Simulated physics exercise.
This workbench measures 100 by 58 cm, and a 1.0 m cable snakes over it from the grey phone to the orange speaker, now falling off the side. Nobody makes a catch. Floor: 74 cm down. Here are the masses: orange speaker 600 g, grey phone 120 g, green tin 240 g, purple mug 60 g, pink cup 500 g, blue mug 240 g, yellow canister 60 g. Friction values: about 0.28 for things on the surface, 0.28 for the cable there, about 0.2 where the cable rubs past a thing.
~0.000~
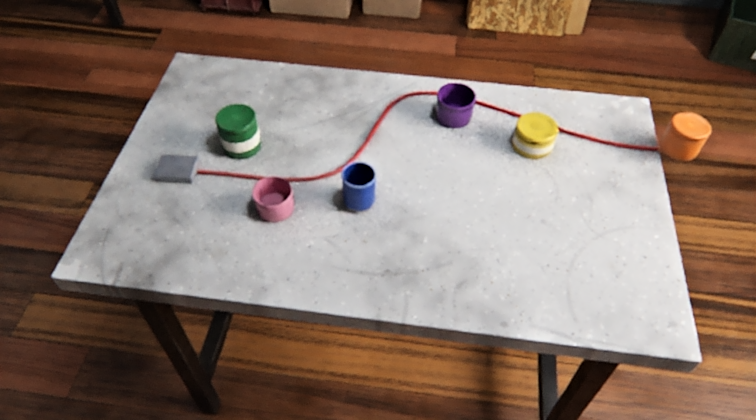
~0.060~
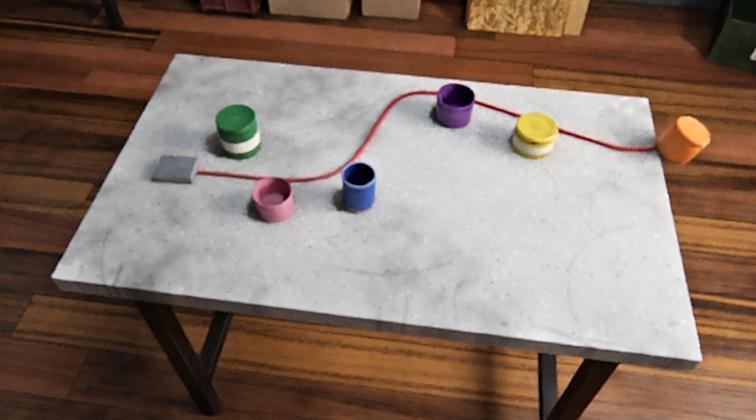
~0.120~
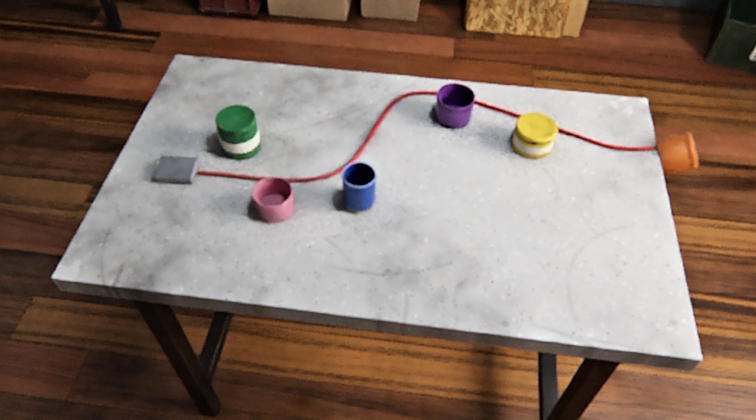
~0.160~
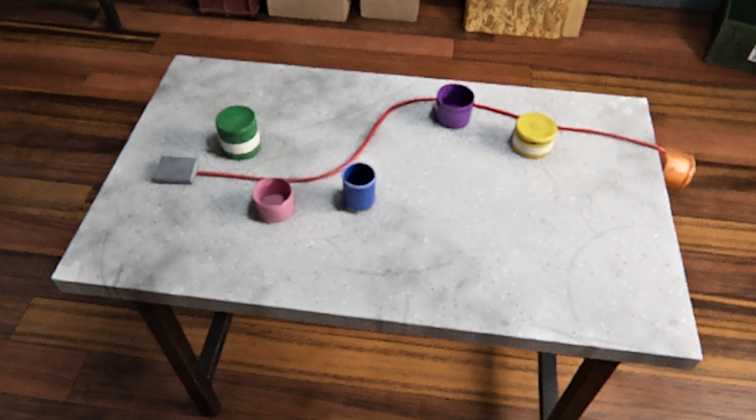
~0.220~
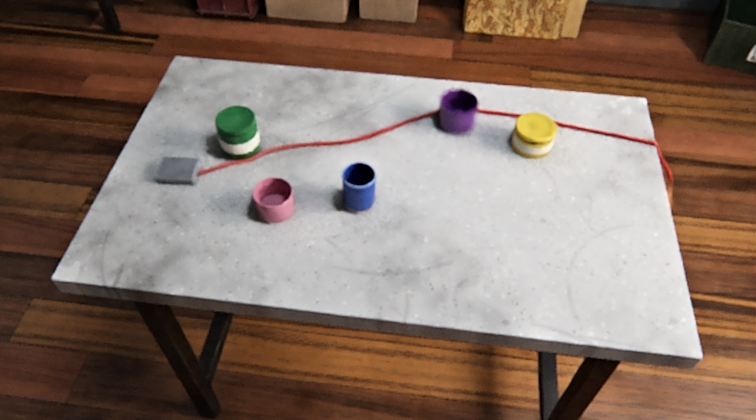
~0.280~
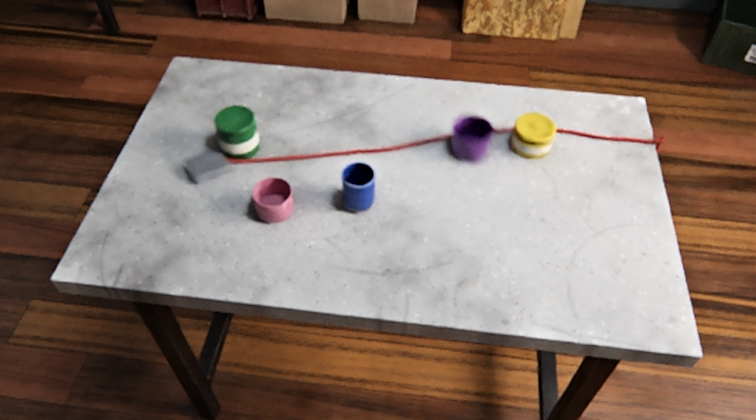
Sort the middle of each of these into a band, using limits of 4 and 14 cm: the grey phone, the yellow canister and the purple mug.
Sorted: The grey phone above 14 cm; the yellow canister above 14 cm; the purple mug above 14 cm.
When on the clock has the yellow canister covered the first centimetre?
Yellow canister at 0.32 s on the clock.
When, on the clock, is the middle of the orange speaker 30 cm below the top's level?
Estimate: About 0.32 s.
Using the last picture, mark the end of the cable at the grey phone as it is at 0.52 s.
Around (447, 137).
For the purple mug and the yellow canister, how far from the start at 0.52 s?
Purple mug roughly 40 cm, yellow canister roughly 20 cm.
By 0.5 s, the cable's tail end at (447, 137); grey phone 47 cm off its start, purple mug 39 cm off its start, yellow canister 20 cm off its start.
By 0.7 s, the cable's tail end at (666, 112); grey phone 94 cm off its start, purple mug 52 cm off its start, yellow canister 27 cm off its start.
By 1.0 s, the cable has left the top; grey phone over the edge, purple mug over the edge, yellow canister 27 cm off its start at (607, 237).
By 1.2 s, the cable has left the top; grey phone over the edge, purple mug over the edge, yellow canister 27 cm off its start.
By 2.4 s, the cable has left the top; grey phone over the edge, purple mug over the edge, yellow canister 27 cm off its start at (607, 237), blue mug 11 cm off its start at (403, 214).
